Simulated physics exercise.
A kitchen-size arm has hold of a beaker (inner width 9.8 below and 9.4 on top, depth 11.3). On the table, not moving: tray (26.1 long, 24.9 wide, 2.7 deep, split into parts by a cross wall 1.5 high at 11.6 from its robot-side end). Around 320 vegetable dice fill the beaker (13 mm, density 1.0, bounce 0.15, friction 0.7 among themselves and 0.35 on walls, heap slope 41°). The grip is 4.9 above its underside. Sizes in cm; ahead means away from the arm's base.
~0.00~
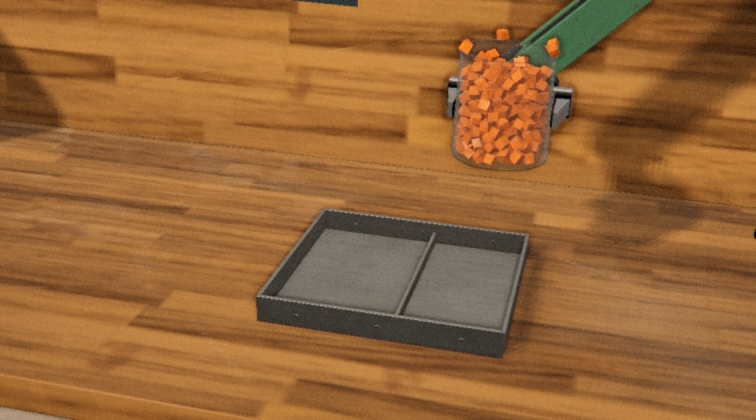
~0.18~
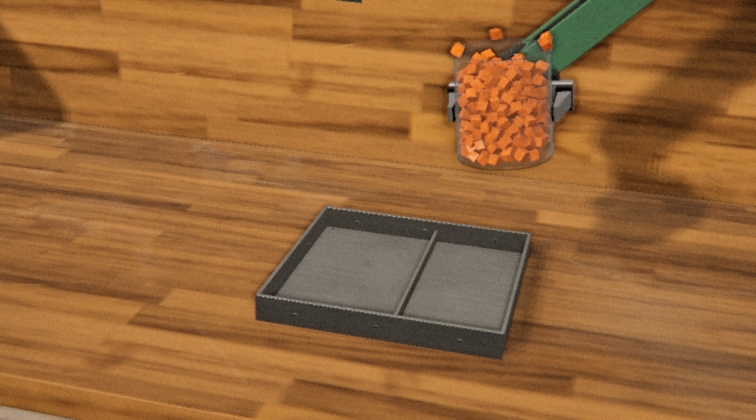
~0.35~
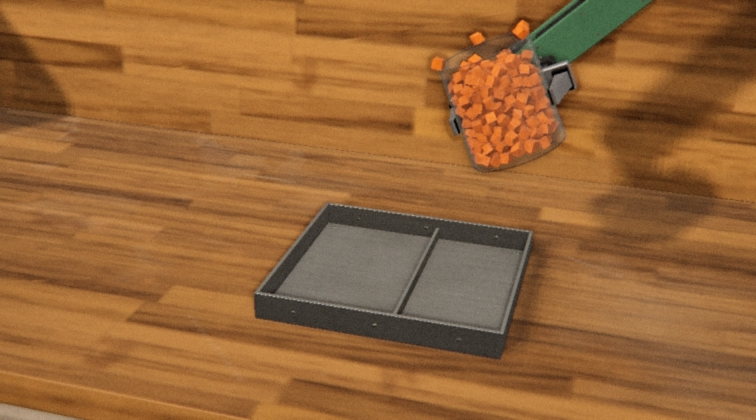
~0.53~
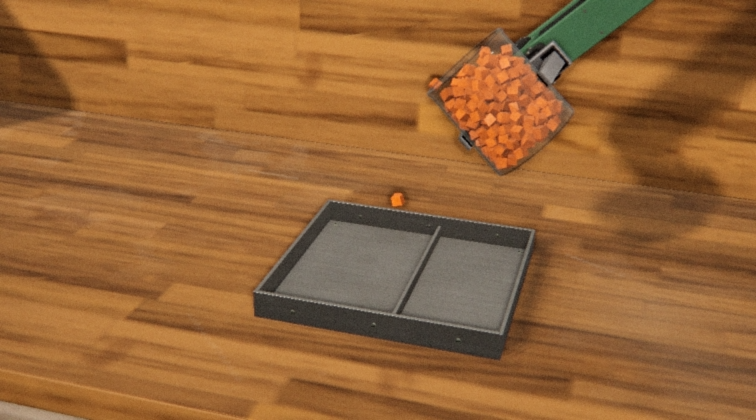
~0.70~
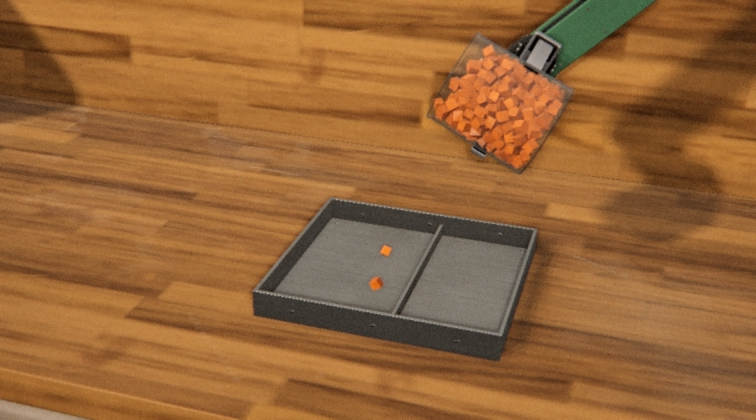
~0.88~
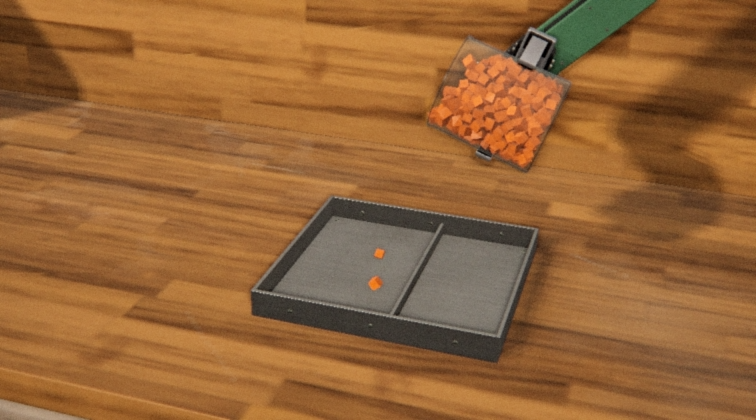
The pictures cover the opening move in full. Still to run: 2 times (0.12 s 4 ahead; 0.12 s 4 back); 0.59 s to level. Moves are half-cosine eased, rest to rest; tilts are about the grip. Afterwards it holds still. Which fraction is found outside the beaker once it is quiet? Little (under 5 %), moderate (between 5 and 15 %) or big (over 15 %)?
A big share, over 15 %, ends outside the beaker.
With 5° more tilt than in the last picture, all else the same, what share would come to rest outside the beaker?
In that case some 35 per cent.
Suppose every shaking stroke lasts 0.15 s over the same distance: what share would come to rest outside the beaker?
In that case some 15 per cent.
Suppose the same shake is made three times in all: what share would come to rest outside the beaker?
In that case some 35 per cent.
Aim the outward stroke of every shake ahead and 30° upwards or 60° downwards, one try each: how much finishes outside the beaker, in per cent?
Some 45 and 5 per cent.
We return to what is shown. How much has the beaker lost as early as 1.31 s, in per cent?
Some 20 per cent.
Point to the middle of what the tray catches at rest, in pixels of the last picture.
Near (362, 265).
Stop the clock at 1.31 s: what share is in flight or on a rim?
About 6 per cent.
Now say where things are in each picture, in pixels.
The first picture shows beaker middle at (504, 105), level; upper third of the load around (505, 82), from x 460 to 555, top at y 35; 319 in the beaker.
The second picture shows beaker middle at (503, 105), tilted 7° forward; upper third of the load around (505, 80), from x 460 to 545, top at y 35.
The third picture shows beaker middle at (502, 103), tilted 25° forward; upper third of the load around (501, 80), from x 440 to 550, top at y 30.
The fourth picture shows beaker middle at (501, 103), tilted 46° forward; upper third of the load around (501, 82), from x 400 to 555, top at y 50; 317 in the beaker, 2 in flight or on a rim.
The fifth picture shows beaker middle at (500, 104), tilted 64° forward; upper third of the load around (503, 84), from x 375 to 560, top at y 55; 317 in the beaker, 2 in the far-side part.
The sixth picture shows beaker middle at (500, 105), tilted 71° forward; upper third of the load around (505, 86), from x 375 to 560, top at y 60; 317 in the beaker, 2 in the far-side part.
After 1.31 s, tilted 71° forward, highest piece 26 above the table; 249 in the beaker, 49 in the far-side part, 3 in the robot-side part, 18 in flight or on a rim.
After 1.74 s, tilted 21° forward, highest piece 27 above the table; 224 in the beaker, 90 in the far-side part, 5 in the robot-side part.
After 2.15 s, level, highest piece 29 above the table; 224 in the beaker, 90 in the far-side part, 5 in the robot-side part.
After 3.20 s, level, highest piece 29 above the table; 224 in the beaker, 90 in the far-side part, 5 in the robot-side part.
At rest, 224 in the beaker, 90 in the far-side part, 5 in the robot-side part. That is 30 % outside the beaker.
